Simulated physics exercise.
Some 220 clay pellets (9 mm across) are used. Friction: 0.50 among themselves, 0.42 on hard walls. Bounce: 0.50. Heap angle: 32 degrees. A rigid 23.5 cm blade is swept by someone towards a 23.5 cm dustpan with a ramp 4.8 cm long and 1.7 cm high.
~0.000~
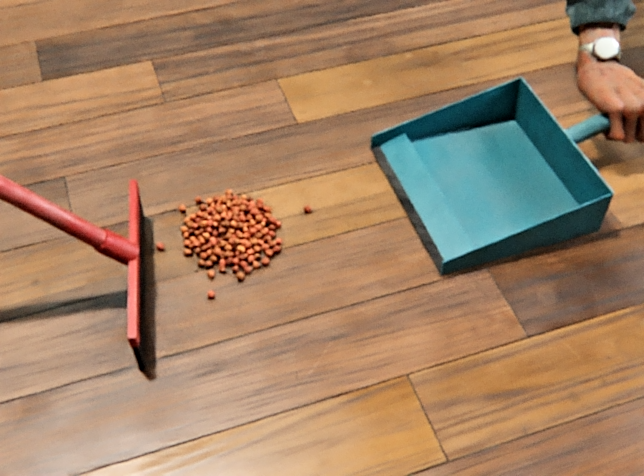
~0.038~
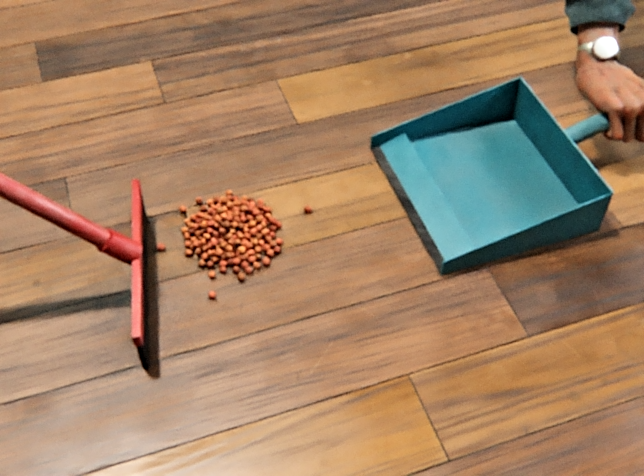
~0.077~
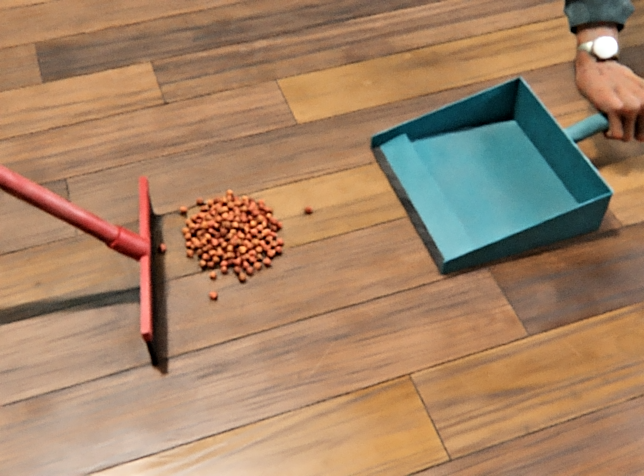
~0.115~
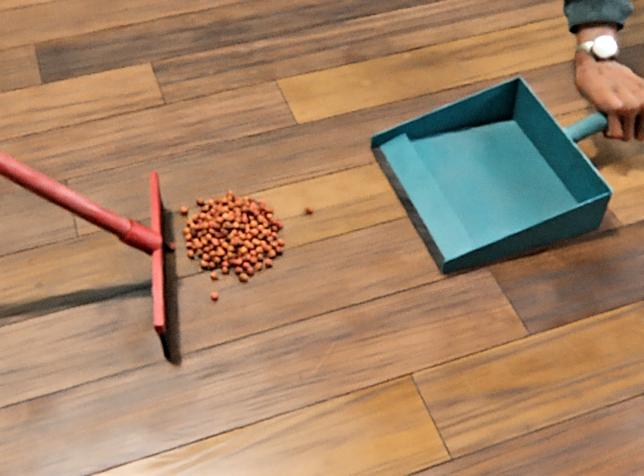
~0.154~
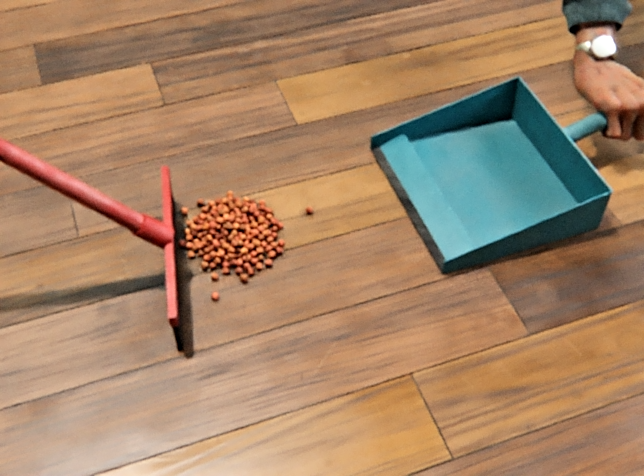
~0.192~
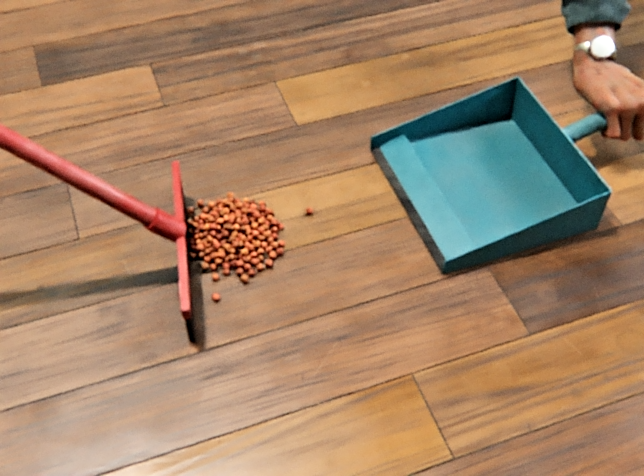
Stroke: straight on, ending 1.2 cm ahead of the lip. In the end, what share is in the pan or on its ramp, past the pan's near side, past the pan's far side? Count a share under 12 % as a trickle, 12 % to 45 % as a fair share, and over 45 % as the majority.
Result: Pan: I predict a minor share of the load; near side: I predict a minor share of the load; far side: I predict a mid-range share of the load.
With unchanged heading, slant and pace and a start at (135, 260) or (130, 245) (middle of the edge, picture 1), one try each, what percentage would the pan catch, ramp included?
Around 5 percent, then around 0 percent.
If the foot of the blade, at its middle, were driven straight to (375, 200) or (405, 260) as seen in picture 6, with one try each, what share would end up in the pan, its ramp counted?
About 30 % and 35 %.
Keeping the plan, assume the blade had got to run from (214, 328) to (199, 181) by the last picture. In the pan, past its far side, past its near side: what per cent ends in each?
Per cent by place - pan 35, far side 5, near side 5.
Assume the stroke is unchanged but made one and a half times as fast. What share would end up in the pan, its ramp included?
Share: Near 10 %.
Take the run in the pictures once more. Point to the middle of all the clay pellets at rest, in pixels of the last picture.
Near (377, 181).
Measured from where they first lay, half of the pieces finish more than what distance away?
About 20 cm.
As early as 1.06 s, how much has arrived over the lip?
Around 5 per cent of the load.
After 0.51 s, middle of the blade 17 cm from the lip; 0 % over the lip, far side 5 %, near side 0 %.
Then, at 0.73 s, middle of the blade 8 cm from the lip; 0 % over the lip, far side 15 %, near side 0 %.
After 1.06 s, middle of the blade 3 cm from the lip; 5 % over the lip, far side 25 %, near side 0 %.
In the end, at 1.4 s, pan 5 %, near side 0 %, far side 25 %, in front of the lip or behind the blade 70 %.
